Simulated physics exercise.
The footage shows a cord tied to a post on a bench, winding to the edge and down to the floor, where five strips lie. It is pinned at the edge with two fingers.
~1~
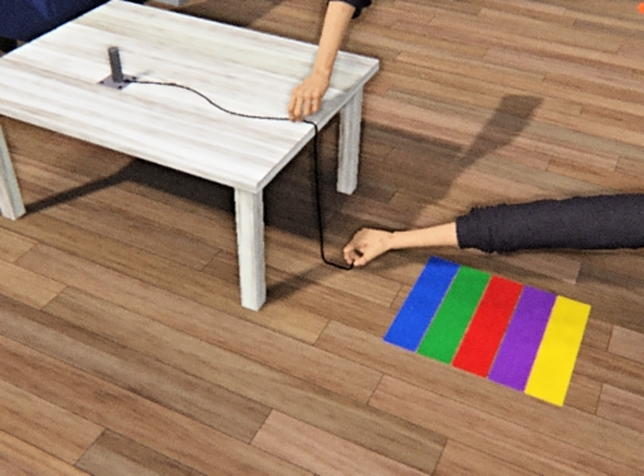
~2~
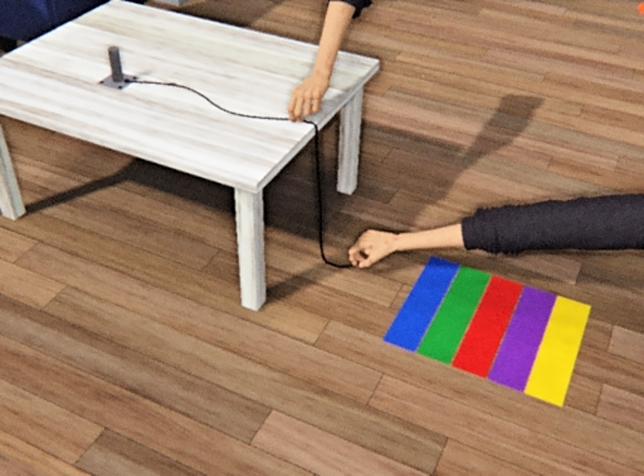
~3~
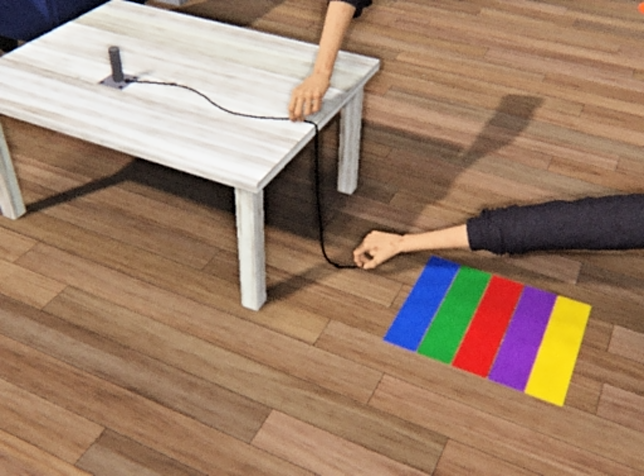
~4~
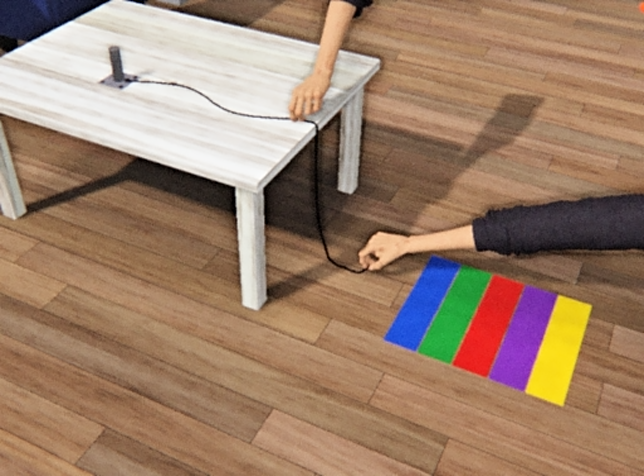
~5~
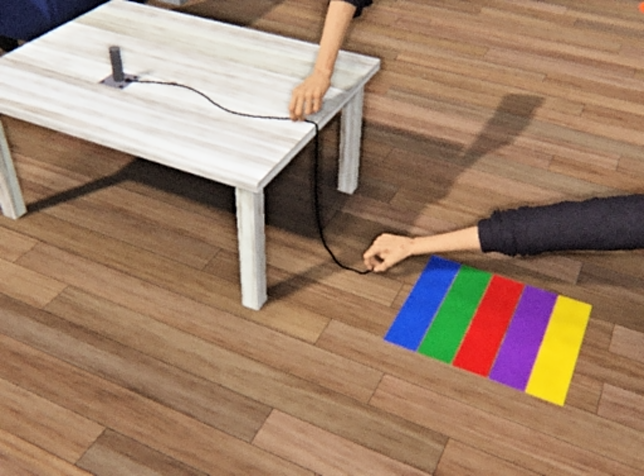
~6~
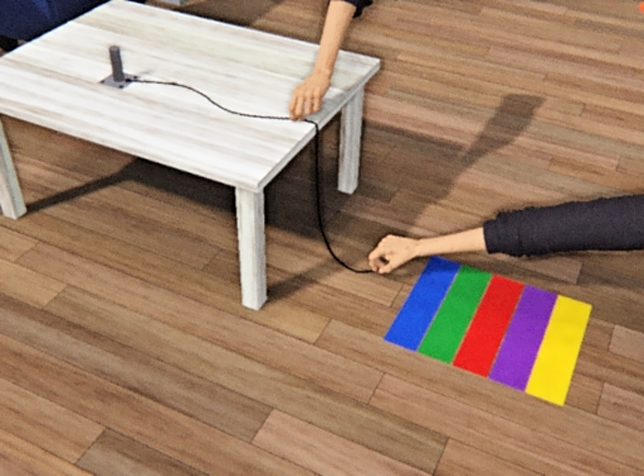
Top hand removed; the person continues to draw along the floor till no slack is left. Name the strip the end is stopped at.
Green.
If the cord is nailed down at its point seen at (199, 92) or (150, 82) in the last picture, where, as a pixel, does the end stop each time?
(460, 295); (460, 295).
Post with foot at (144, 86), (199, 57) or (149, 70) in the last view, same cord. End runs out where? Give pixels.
Try by try: (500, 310), (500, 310) and (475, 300).
Early on, end near (415, 281); over blue.
Midway, end near (446, 292); over green.
At the end of the slack, end near (464, 298); over green. It gets as far as the green strip.
